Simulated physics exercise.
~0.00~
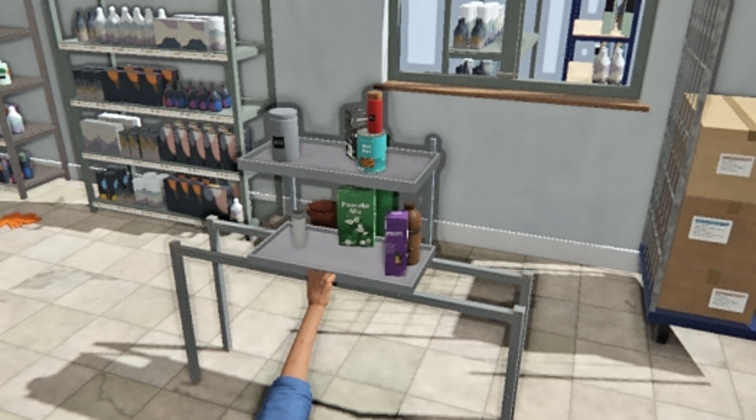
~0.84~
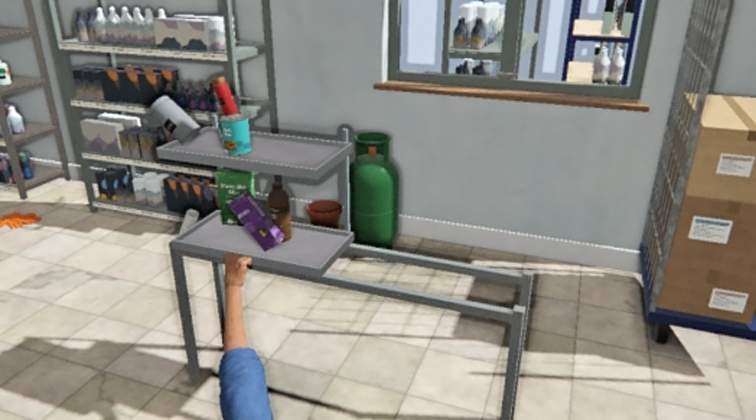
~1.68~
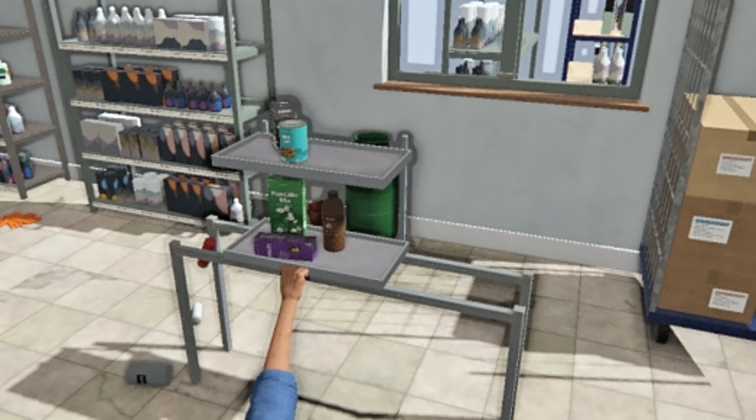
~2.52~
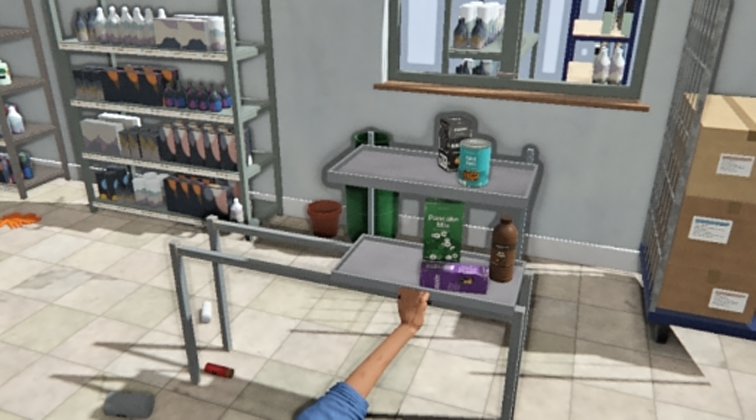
A blue-sleeved arm reaches to the front edge of a grey two-level rack tray on a metal frame, seen from slightly above in a tiled storeroom with stocked shelves at left and brown boxes at right. A grey jar, red shaker and turquoise tin stand on top, with a green packet, purple carton and brown bottle below. The tray slides left, and the jar, red shaker and carton tip. As it heads back right, the jar and shakers fall and the carton lies flat. It ends at the right, the tin, packet and bottle still upright.
